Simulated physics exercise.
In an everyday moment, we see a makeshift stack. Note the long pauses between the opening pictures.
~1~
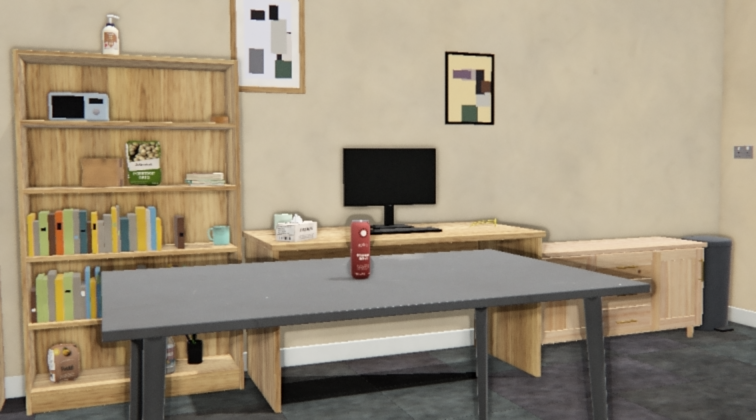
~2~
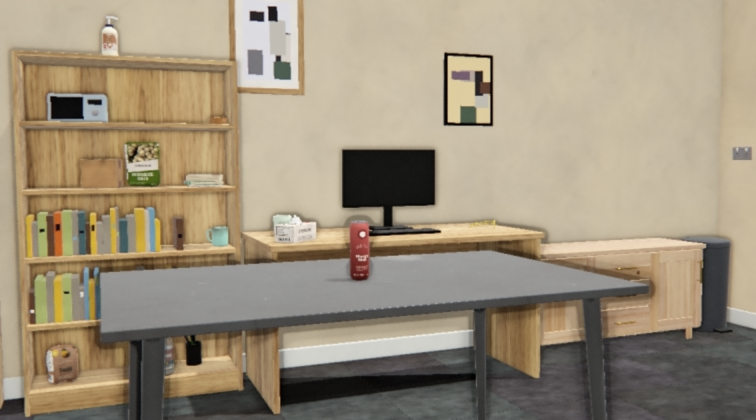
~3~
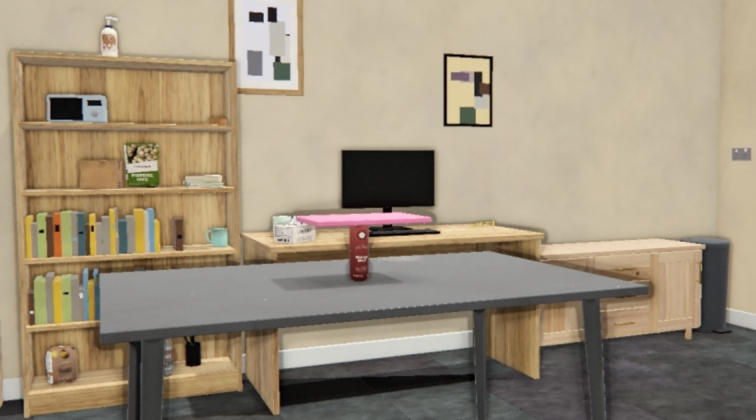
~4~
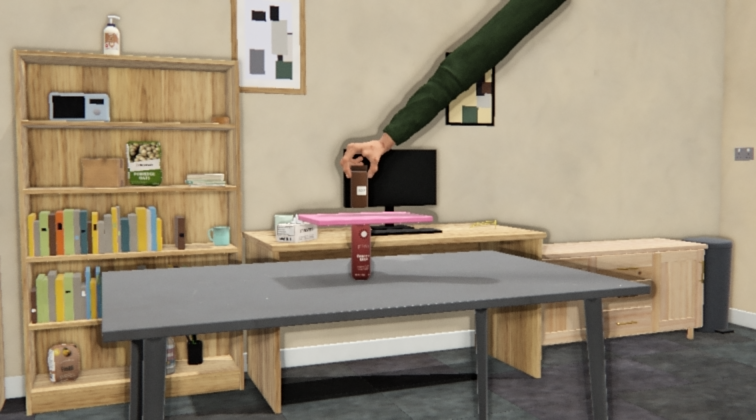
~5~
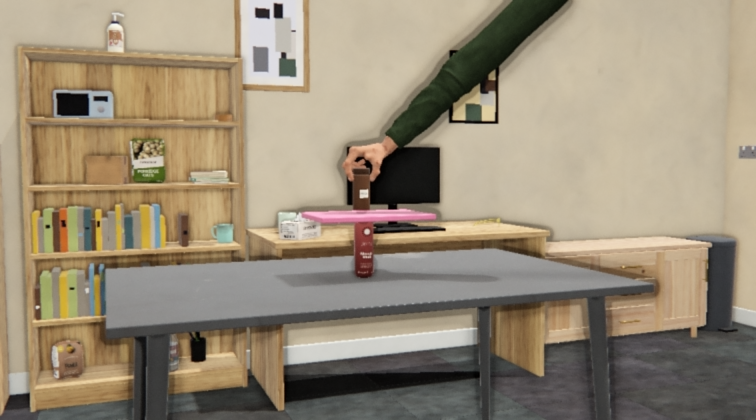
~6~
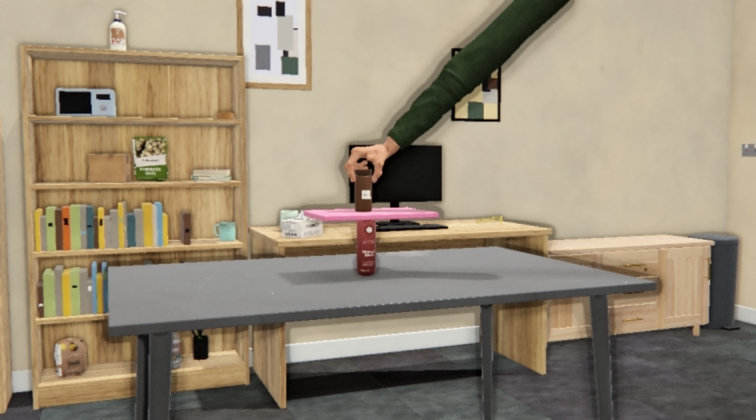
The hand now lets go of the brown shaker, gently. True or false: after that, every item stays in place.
True.
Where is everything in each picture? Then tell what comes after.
In the first picture, the last thing is not in view yet; red can (360, 249).
In the second picture, the last thing is not in view yet; red can (359, 251).
In the third picture, the last thing is not in view yet; red can (359, 251).
In the fourth picture, still above its spot; brown shaker (359, 186); red can (361, 250).
In the fifth picture, still above its spot; brown shaker (361, 189); red can (364, 248).
In the sixth picture, set down, still held; brown shaker (363, 191); red can (366, 246).
Then, 0.30 s past the last view, nothing moves.
Then, 0.70 s past the last view, brown shaker resting near (363, 191).
Finally, all 3 still in place. Final places as the last picture's camera would see them, brown shaker near (363, 191). The stack stays up.
